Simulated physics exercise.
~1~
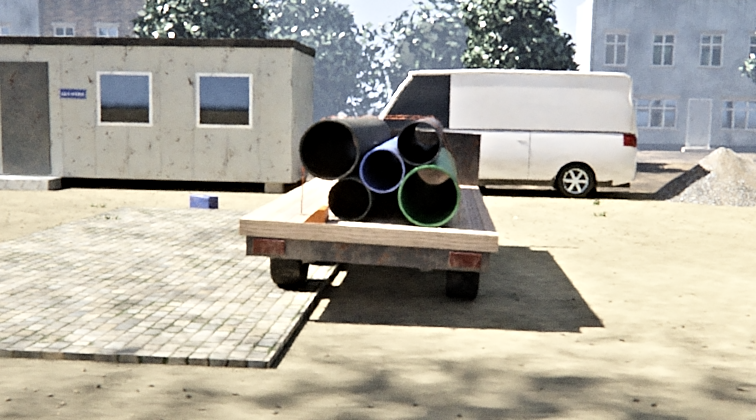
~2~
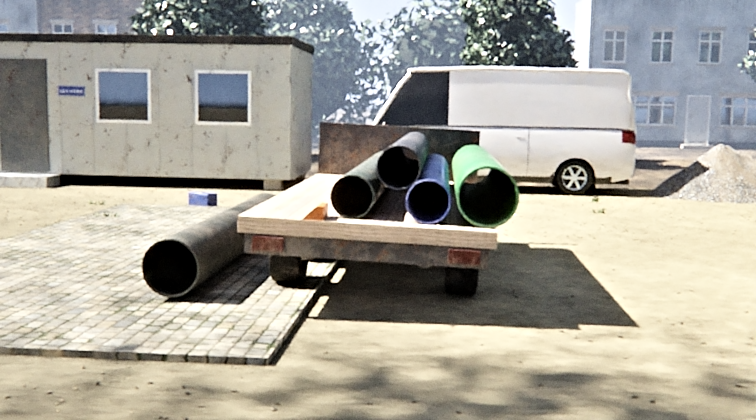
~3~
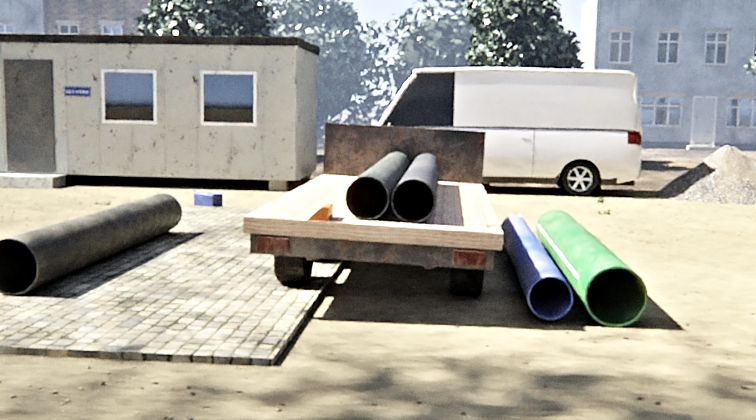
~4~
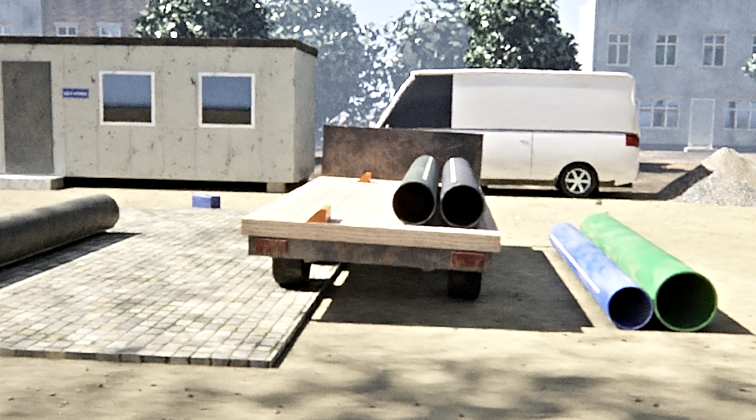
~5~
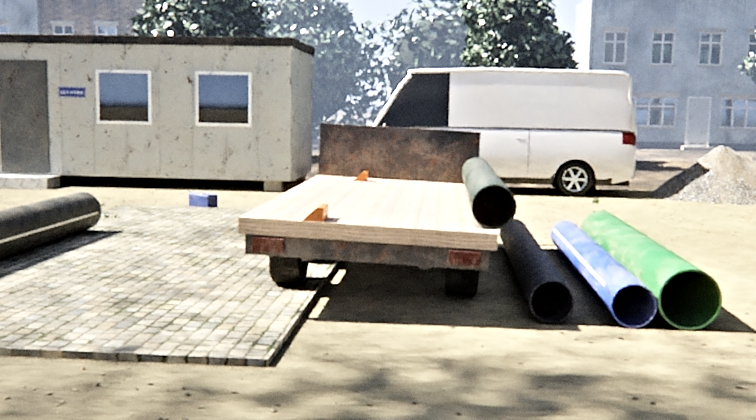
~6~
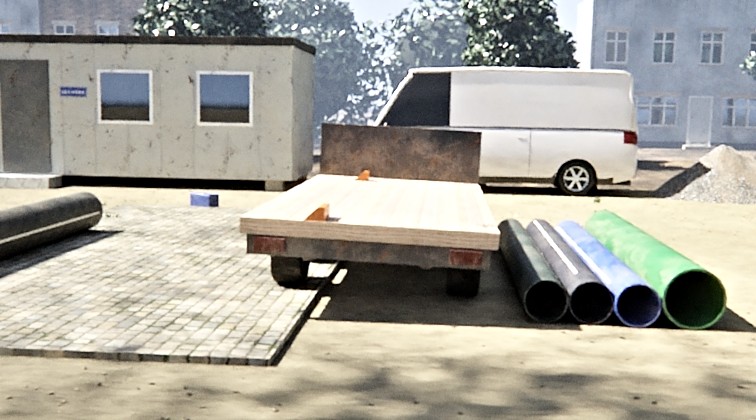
Construction yard with stacked pipes spilling off a flat trailer, one rolling left, blue, green and two dark ones settling right.
